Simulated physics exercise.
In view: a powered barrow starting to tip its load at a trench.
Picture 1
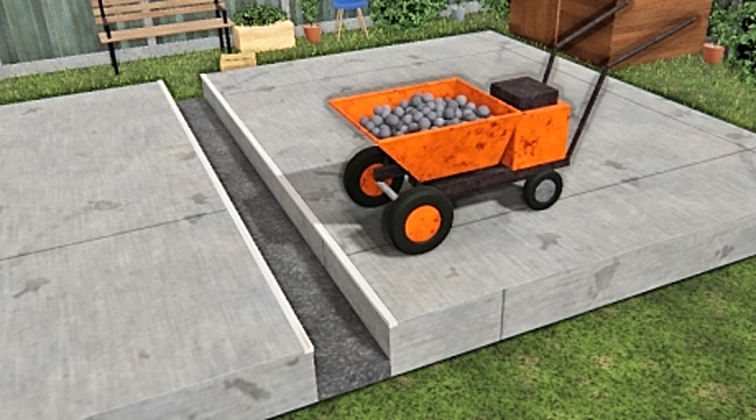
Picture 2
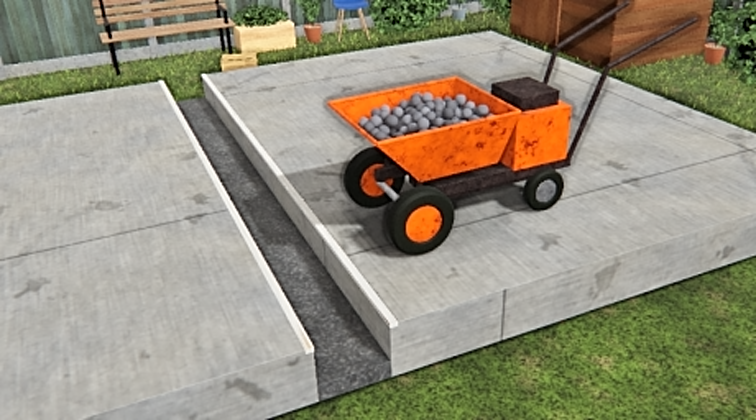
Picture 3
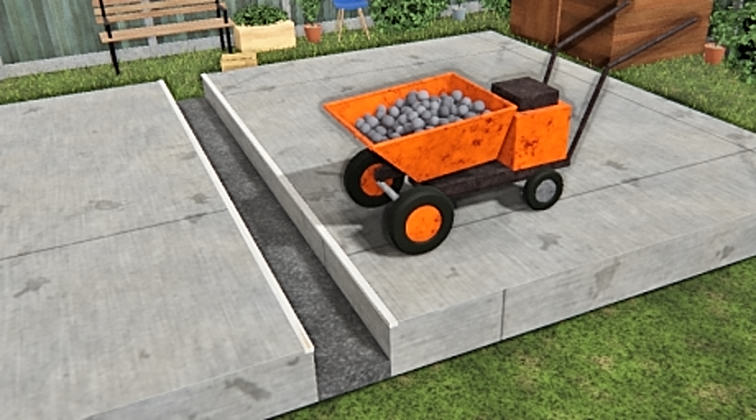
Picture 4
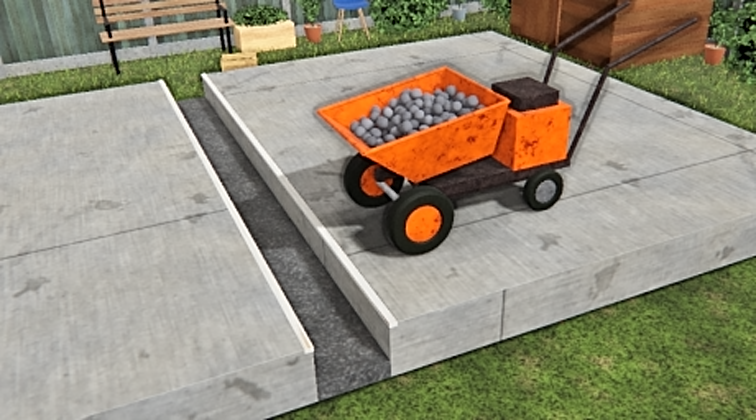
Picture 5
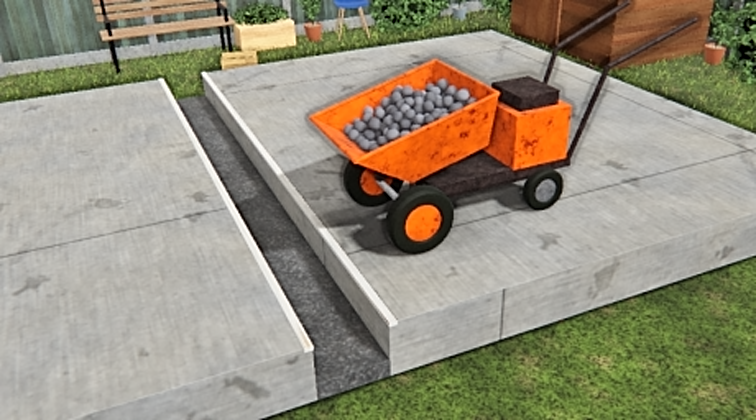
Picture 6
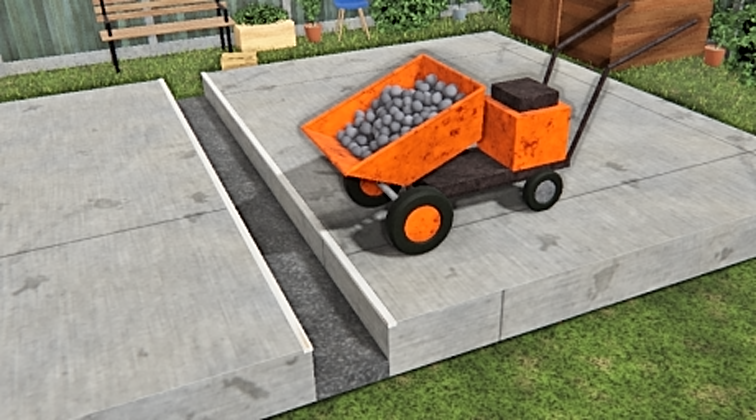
Orange powered barrow standing still on a concrete slab beside a trench, its skip of round grey cobbles gradually tilting forward to the left.
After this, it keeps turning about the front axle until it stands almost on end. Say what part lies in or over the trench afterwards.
In the trench: More than half.
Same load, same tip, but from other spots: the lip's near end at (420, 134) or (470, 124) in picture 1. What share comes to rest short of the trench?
In turn 0 and 50 in a hundred.
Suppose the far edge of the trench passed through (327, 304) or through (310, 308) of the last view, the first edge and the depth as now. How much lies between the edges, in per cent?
First some 10, then 50 per cent.
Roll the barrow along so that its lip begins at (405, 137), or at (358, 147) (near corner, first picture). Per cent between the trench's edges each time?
The first gives 90 %, the second 60 %.
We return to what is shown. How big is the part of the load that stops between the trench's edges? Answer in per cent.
Close to 90 per cent.
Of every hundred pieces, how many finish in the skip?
About 0 per cent.
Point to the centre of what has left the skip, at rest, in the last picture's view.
Near (292, 277).
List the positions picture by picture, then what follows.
The first picture shows lip of the skip (378, 143), level; top of the load (438, 116), round cobbles; first edge of the trench (370, 292); far edge (290, 315), the trench over half as wide as the skip, and about half as deep as wide.
The second picture shows lip of the skip (377, 144), tipped barely; top of the load (438, 116).
The third picture shows lip of the skip (372, 148), tipped barely; top of the load (433, 114).
The fourth picture shows lip of the skip (365, 154), tipped a little; top of the load (437, 114).
The fifth picture shows lip of the skip (356, 162), tipped clearly; top of the load (439, 104).
The sixth picture shows lip of the skip (346, 174), tipped clearly; top of the load (428, 102); first edge of the trench (369, 292); far edge (289, 314).
Just after the last frame, skip tipped steeply; every one in the skip.
A moment on, skip tipped right over; roughly half in the skip; roughly half in or heaped over the trench; about a tenth beyond it.
Further on, skip tipped right over; just a few in the skip; the larger part in or heaped over the trench; about a tenth beyond it.
When it is over, skip tipped right over; just a few in the skip; almost all in or heaped over the trench; about a tenth beyond it.
